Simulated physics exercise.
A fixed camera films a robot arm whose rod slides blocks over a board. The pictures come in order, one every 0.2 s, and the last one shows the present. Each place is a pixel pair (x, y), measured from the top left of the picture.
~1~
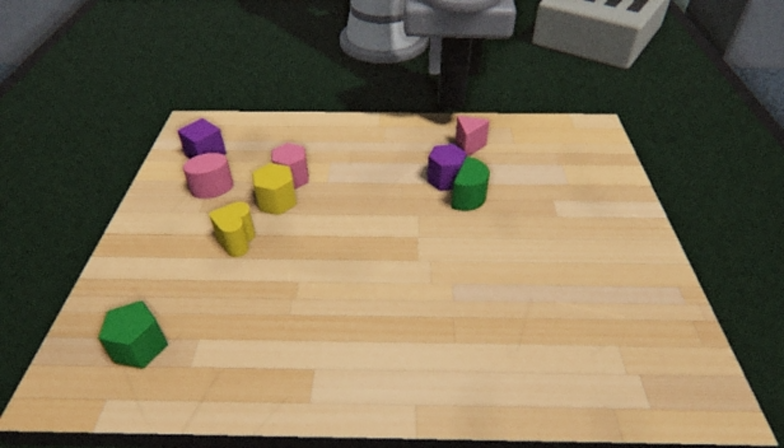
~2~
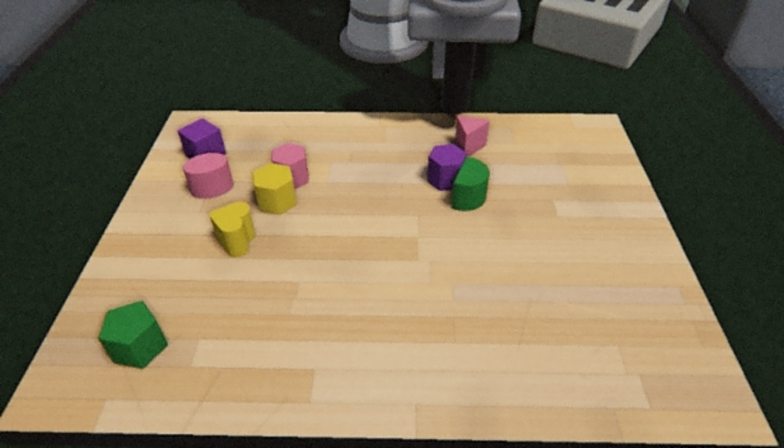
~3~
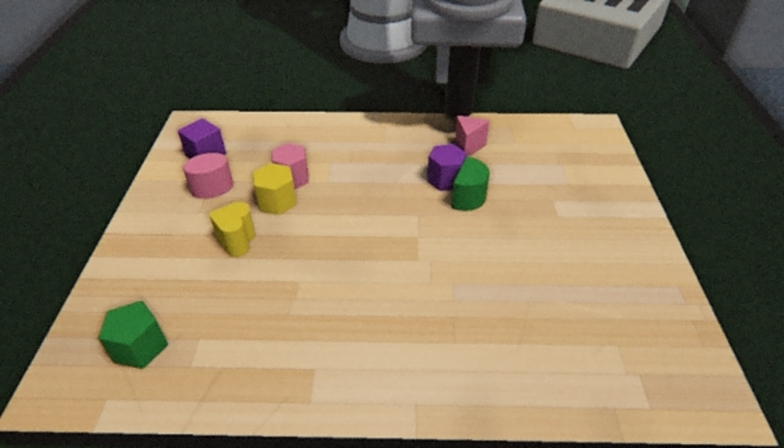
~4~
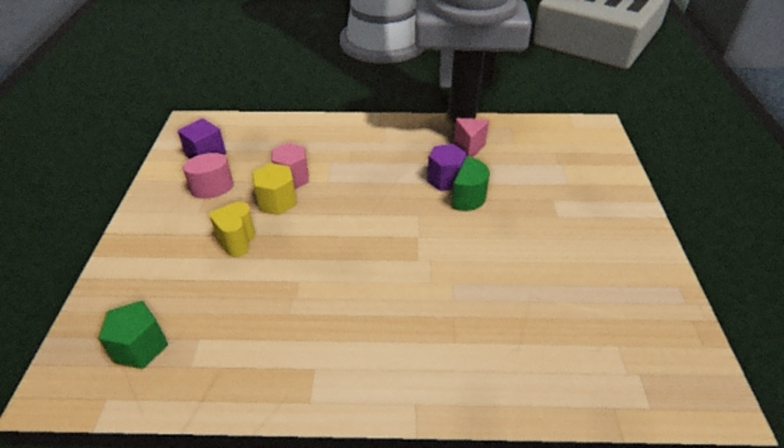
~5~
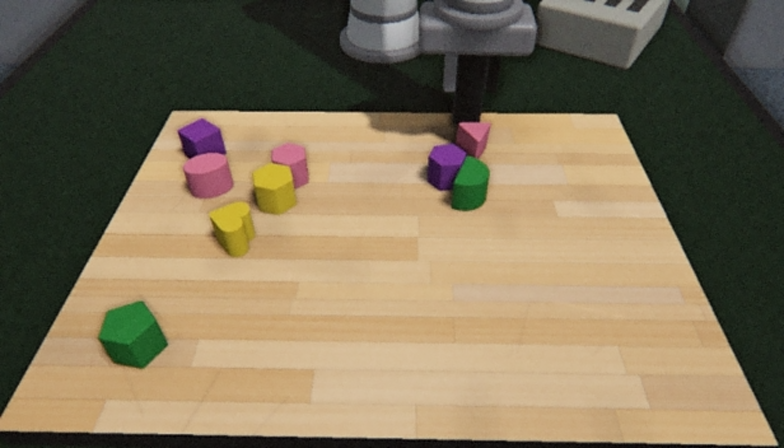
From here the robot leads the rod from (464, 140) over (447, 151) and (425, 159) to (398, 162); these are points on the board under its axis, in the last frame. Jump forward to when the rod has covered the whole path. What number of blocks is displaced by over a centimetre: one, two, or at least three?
It should be one, as far as I can tell.
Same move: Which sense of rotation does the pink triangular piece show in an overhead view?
From the top: Counterclockwise.
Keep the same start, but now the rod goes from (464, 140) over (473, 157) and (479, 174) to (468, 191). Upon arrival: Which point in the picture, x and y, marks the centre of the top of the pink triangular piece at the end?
The centre of its top face lies at (500, 171).
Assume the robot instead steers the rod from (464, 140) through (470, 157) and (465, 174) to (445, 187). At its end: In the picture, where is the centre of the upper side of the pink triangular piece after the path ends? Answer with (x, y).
Around (493, 158).
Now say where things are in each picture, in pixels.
Tip of the rod at (451, 103), middles of tops, purple six-sided block at (448, 154), pink triangular piece at (471, 123), in the first frame.
Rod at (455, 108), nothing pushed, in the second frame.
Rod at (458, 112), nothing pushed, in the third frame.
Rod at (462, 117), pink triangular piece at (472, 124), in the fourth frame.
Rod at (466, 121), purple six-sided block at (448, 154), pink triangular piece at (475, 128), in the fifth frame.
On the path given first. Halfway along, rod at (437, 137); pink triangular piece at (471, 135), turned 40° anticlockwise.
At the end, rod at (398, 143); purple six-sided block unmoved; pink triangular piece at (471, 135), turned 40° anticlockwise.
